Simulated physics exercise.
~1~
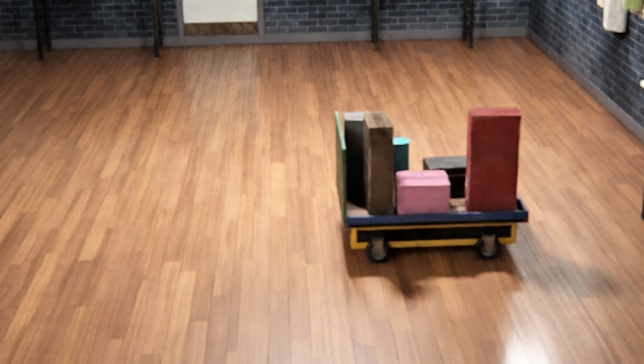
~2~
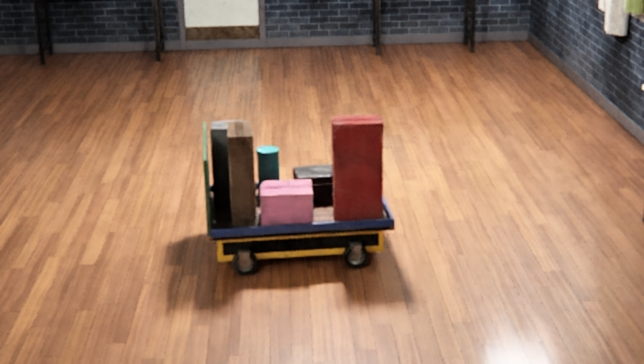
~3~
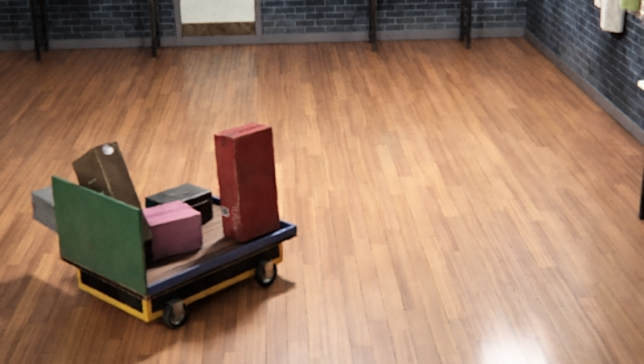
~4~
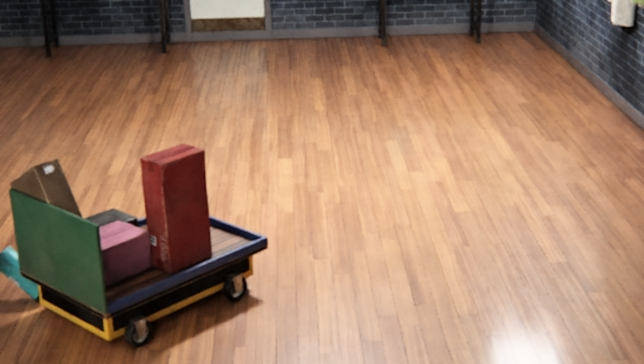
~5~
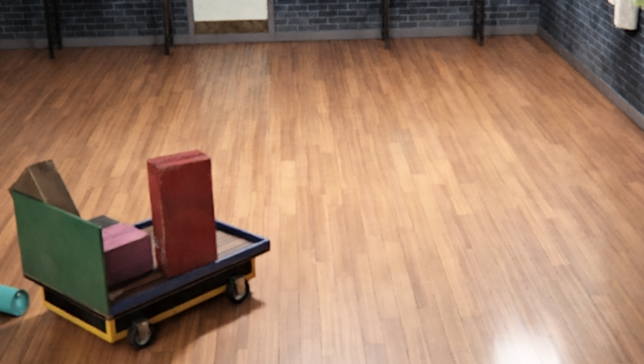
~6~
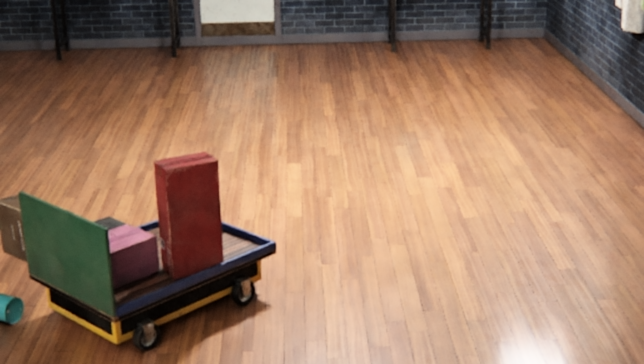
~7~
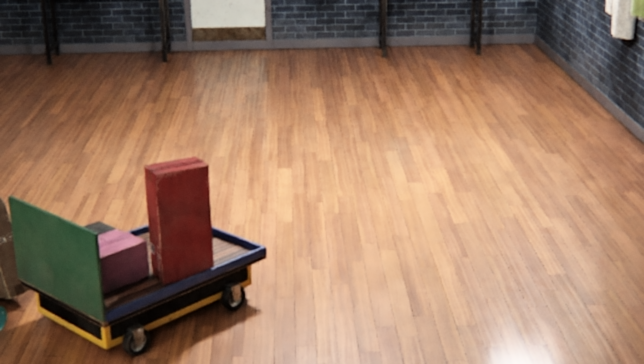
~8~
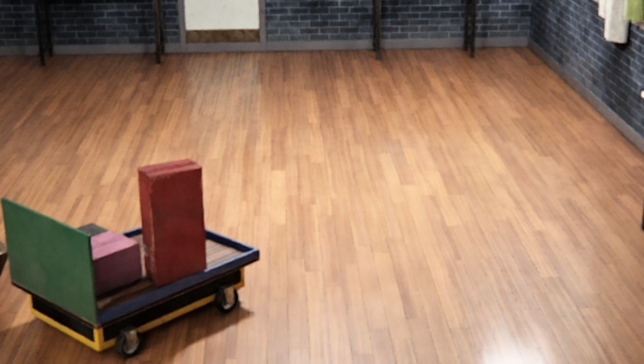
In a room with a wood floor and dark brick walls, seen from above, a flat cart carries a tall red box at right, a pink box and black toolbox in the middle, and dark grey and brown boxes with a turquoise canister at left. It rolls left and swings around, bringing its green end board toward the viewer, as the grey box topples and the brown one leans. The cart stops at lower left. The canister drops to the floor, then the brown box tips off behind the board. The red, pink and black pieces remain aboard.
